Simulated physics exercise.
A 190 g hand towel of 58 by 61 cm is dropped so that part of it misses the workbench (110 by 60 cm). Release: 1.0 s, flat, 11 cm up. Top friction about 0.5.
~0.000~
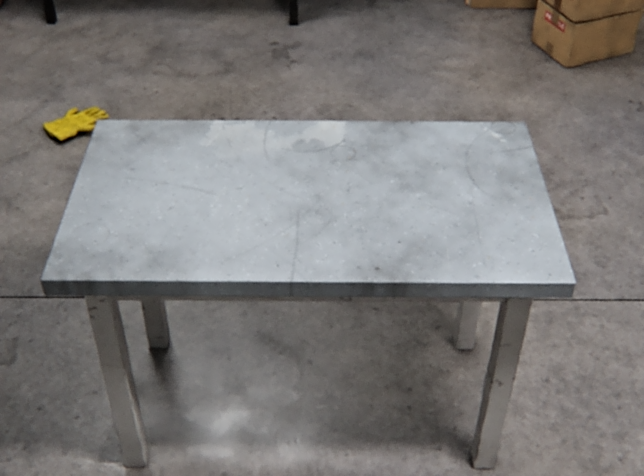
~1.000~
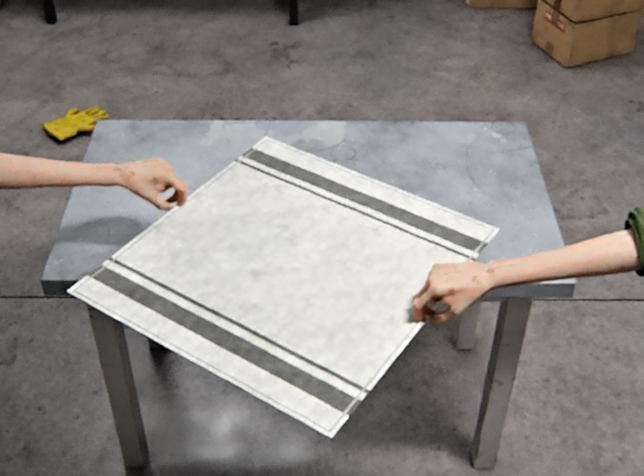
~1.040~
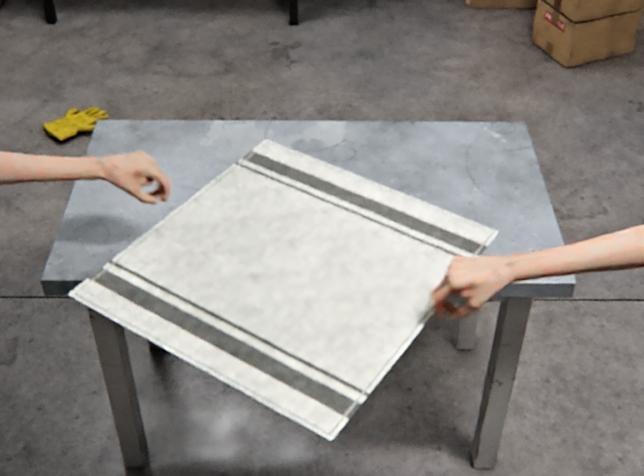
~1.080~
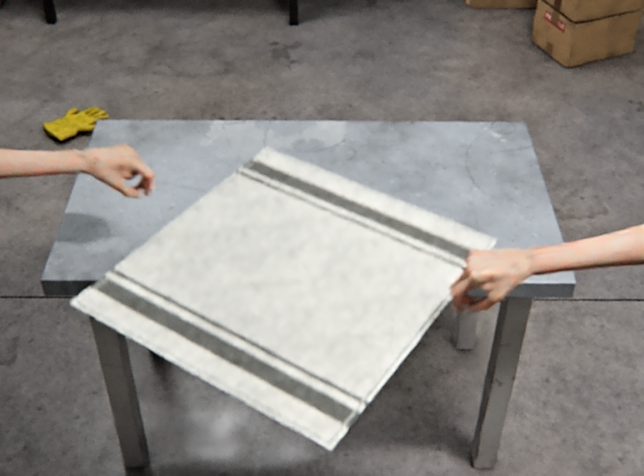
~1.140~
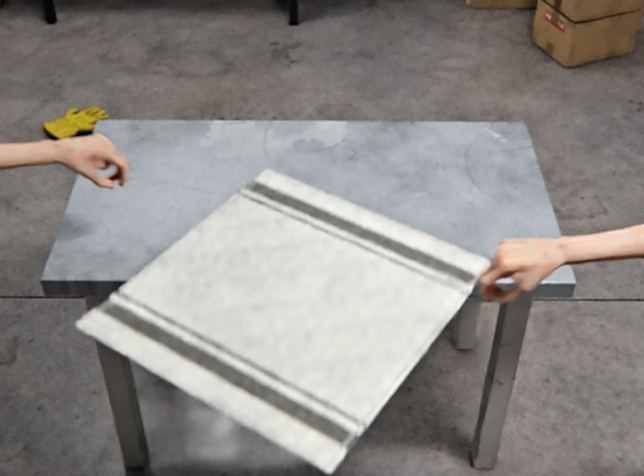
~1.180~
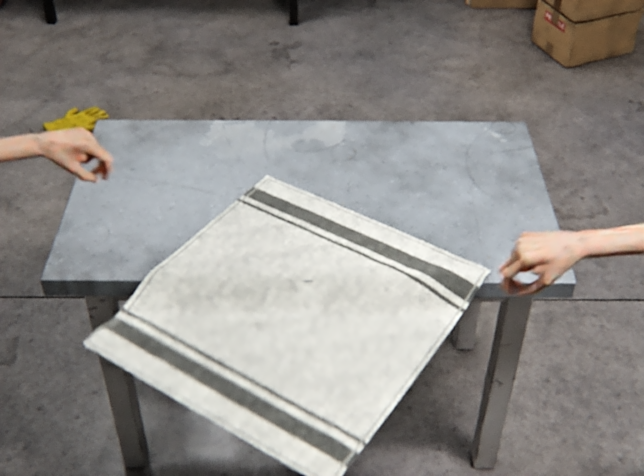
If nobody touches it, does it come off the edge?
Overboard.
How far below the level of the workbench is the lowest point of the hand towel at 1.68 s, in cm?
72 cm, approximately.
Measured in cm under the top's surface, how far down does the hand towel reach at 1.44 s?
Roughly 58 centimetres below the top.
At 1.4 s, 15 % of the hand towel is still over the top.
At 1.7 s, 0 % of the hand towel is still over the top.
At 1.9 s, 0 % of the hand towel is still over the top.
At 2.2 s, 0 % of the hand towel is still over the top.
At 4.4 s, 0 % of the hand towel is still over the top.
